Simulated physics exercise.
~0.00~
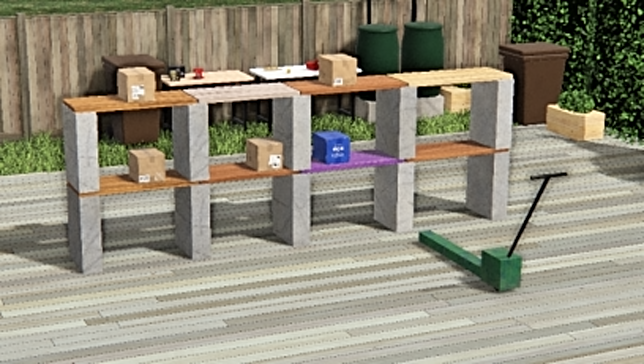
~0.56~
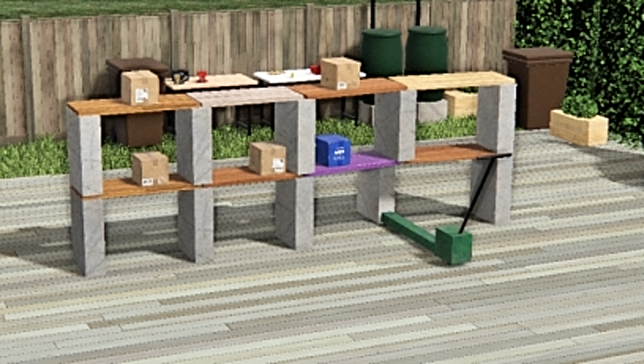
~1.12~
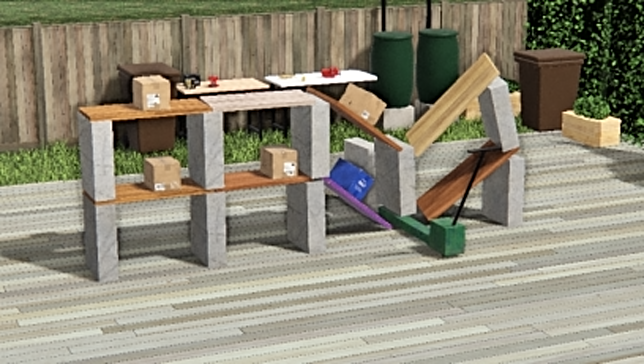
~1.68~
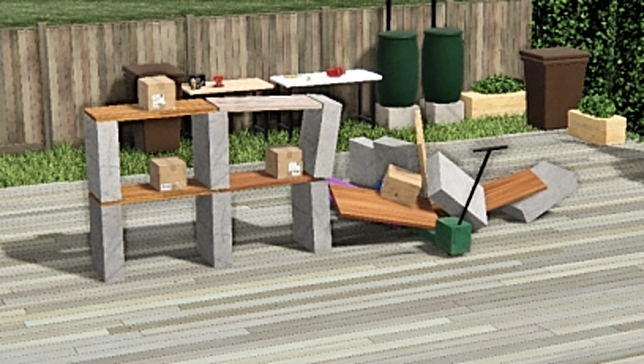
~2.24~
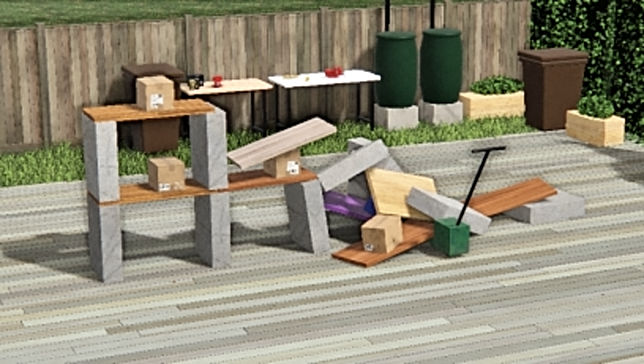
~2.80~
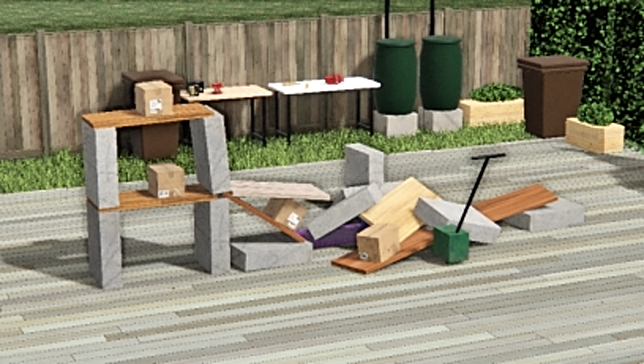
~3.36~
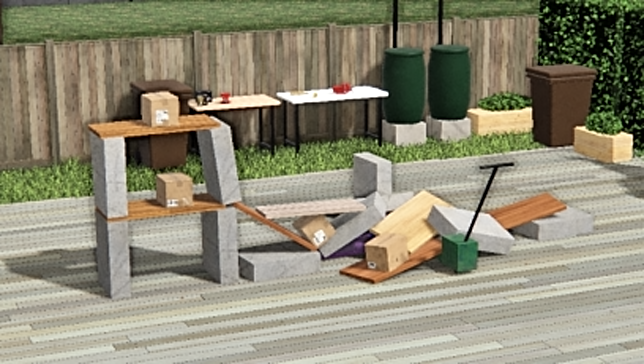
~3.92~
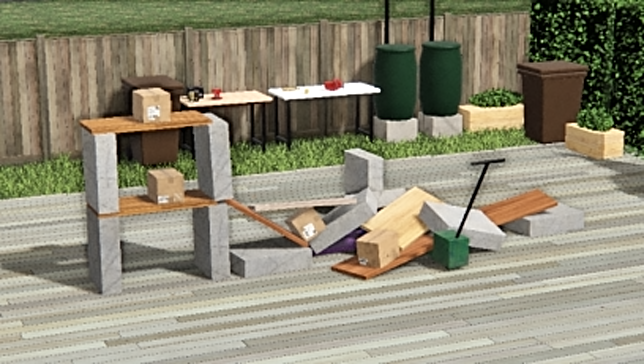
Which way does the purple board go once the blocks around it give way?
The purple board moves down, tilting as it drops from the lower tier and ending up low in the heap.
